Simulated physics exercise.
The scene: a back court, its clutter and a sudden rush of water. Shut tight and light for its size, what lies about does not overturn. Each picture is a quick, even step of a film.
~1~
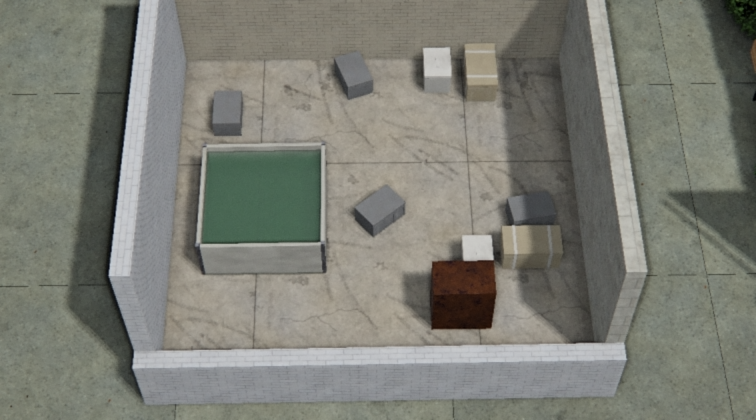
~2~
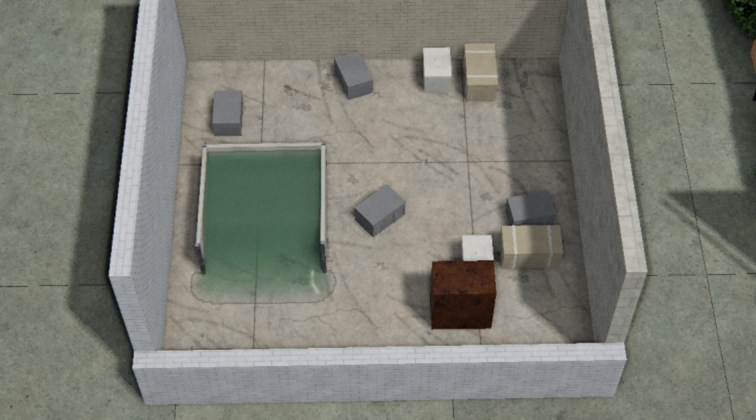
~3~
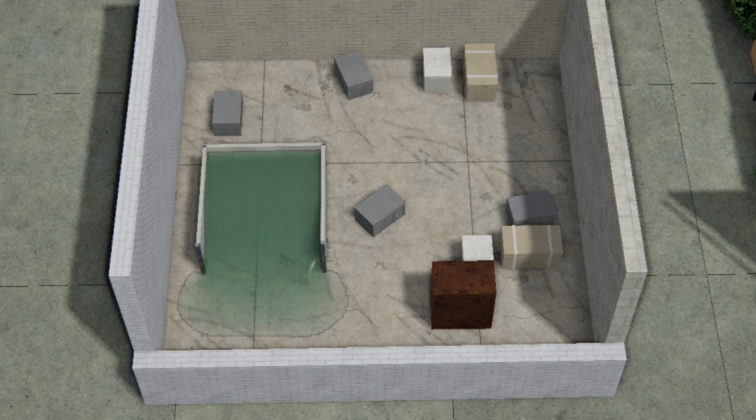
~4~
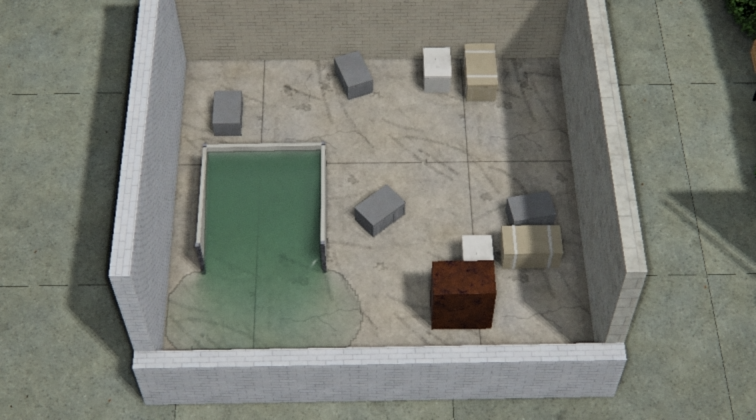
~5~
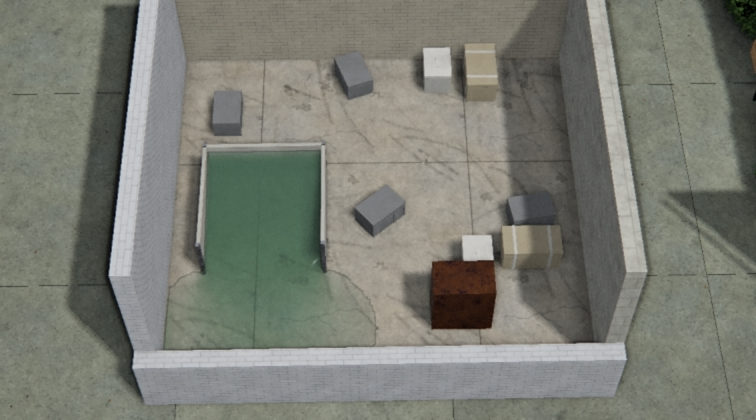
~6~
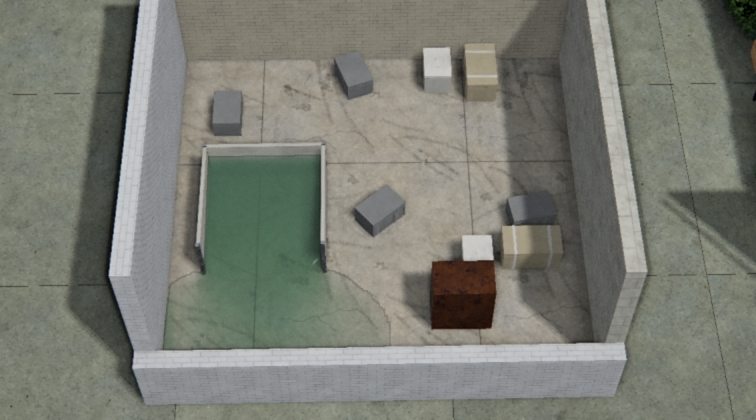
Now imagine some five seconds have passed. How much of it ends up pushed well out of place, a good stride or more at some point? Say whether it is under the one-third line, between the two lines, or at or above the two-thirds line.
Smaller than a third.
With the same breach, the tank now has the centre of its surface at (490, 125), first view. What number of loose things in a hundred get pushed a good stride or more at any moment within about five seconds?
Near 40 in a hundred.
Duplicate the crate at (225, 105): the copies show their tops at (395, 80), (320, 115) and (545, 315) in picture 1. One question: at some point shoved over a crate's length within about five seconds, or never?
Result by item: Stays where it is / stays where it is / gets dislodged.
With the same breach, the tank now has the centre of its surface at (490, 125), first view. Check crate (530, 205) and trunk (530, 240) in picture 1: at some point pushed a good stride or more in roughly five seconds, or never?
In that order: Pushed that far, swept aside.
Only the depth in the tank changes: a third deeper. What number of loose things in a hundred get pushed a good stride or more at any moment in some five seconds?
Near 50 per cent of the loose things.
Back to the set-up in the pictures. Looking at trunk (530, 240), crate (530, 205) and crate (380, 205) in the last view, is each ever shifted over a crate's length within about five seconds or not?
Item one gets that far, item two gets that far, item three never gets that far.
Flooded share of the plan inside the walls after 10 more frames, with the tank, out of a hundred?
It comes to some 35 in a hundred.
A moment on, 0 of 8 are well off their spots; 0 afloat.
Next, 0 of 8 are well off their spots; 0 afloat.
Later, 0 of 8 are well off their spots; 0 afloat.
In the end, 2 of 8 are well off their spots, and 2 have been at some point; 2 afloat.
